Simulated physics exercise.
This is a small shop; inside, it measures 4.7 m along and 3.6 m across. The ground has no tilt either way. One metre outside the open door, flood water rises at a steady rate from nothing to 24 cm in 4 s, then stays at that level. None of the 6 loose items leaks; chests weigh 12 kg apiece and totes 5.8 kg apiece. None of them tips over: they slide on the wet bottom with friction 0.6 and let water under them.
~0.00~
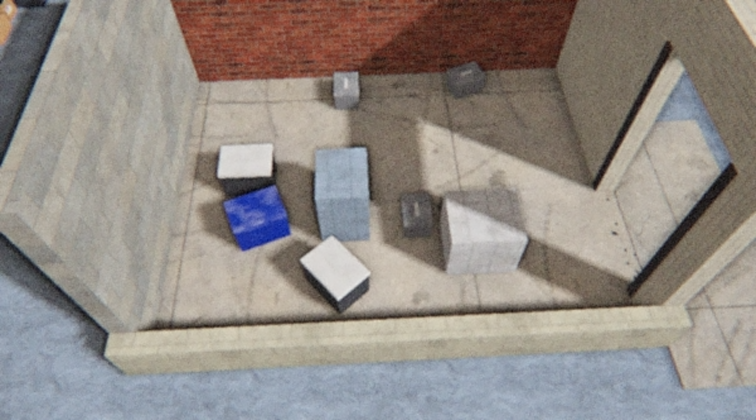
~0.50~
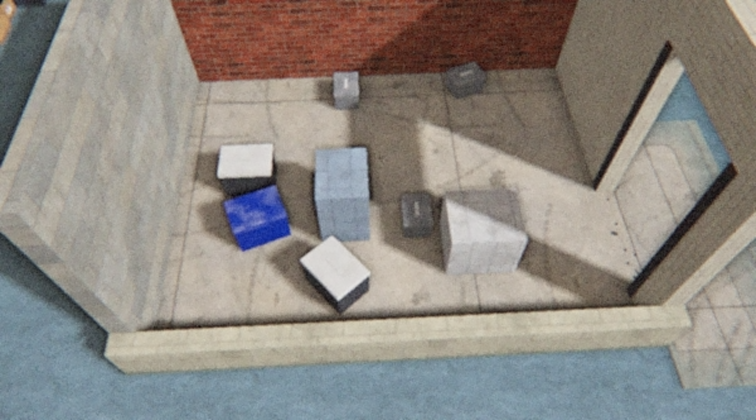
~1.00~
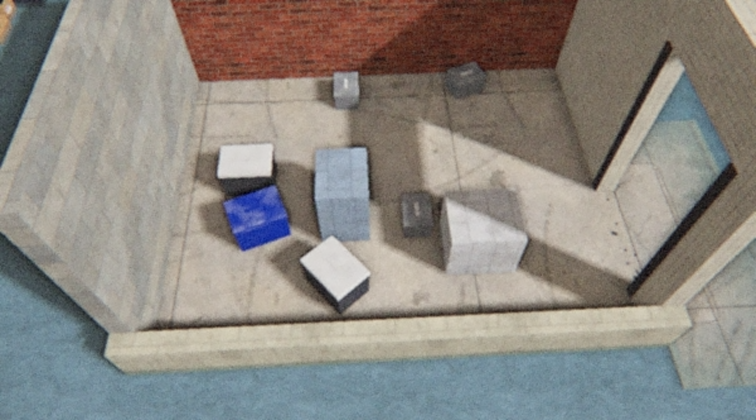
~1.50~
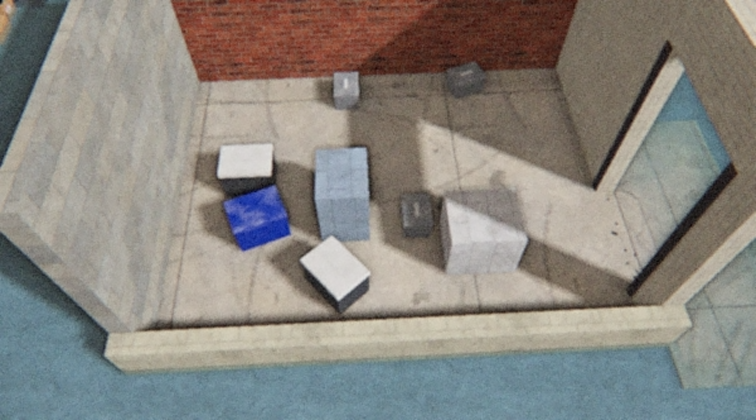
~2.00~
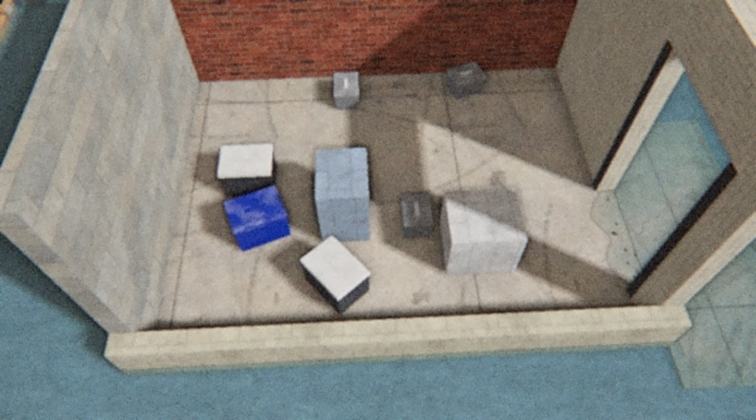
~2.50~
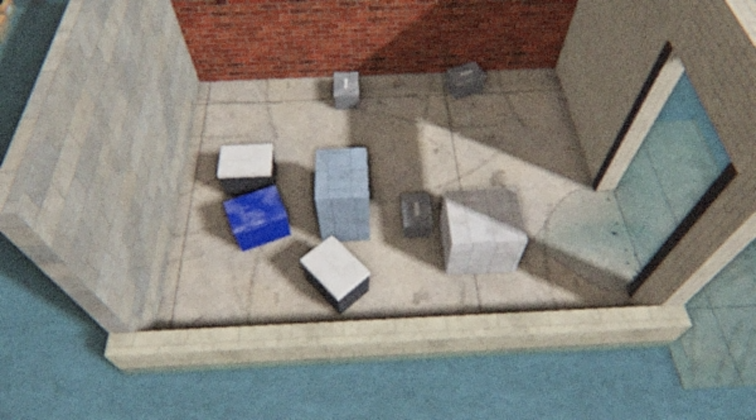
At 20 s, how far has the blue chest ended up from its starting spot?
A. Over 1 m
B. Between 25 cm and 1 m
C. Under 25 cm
(B) Between 25 cm and 1 m.
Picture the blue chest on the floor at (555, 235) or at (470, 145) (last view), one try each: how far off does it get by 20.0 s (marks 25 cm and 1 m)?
The first time it wanders far off, the second time it wanders far off.
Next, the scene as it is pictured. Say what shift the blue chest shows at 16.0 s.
Shift by then: About 30 cm.
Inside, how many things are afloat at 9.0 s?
Count at that moment: 5.
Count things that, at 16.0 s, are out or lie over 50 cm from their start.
I make it 4 by then.
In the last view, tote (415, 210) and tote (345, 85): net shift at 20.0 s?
Respectively 80 and 60 cm.
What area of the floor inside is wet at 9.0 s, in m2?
Some 16 m2 of it.
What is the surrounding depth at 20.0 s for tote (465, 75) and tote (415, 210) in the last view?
About 14 and 19 cm.
After 4.0 s the blue chest is near (255, 208), 0.0 m from its start, aground; 0 afloat.
After 9.0 s the blue chest is near (253, 199), 0.1 m from its start, afloat; 5 afloat.
After 16.0 s the blue chest is near (278, 223), 0.3 m from its start, afloat; 6 afloat.
After 20.0 s the blue chest is near (260, 263), 0.7 m from its start, afloat; 6 afloat.
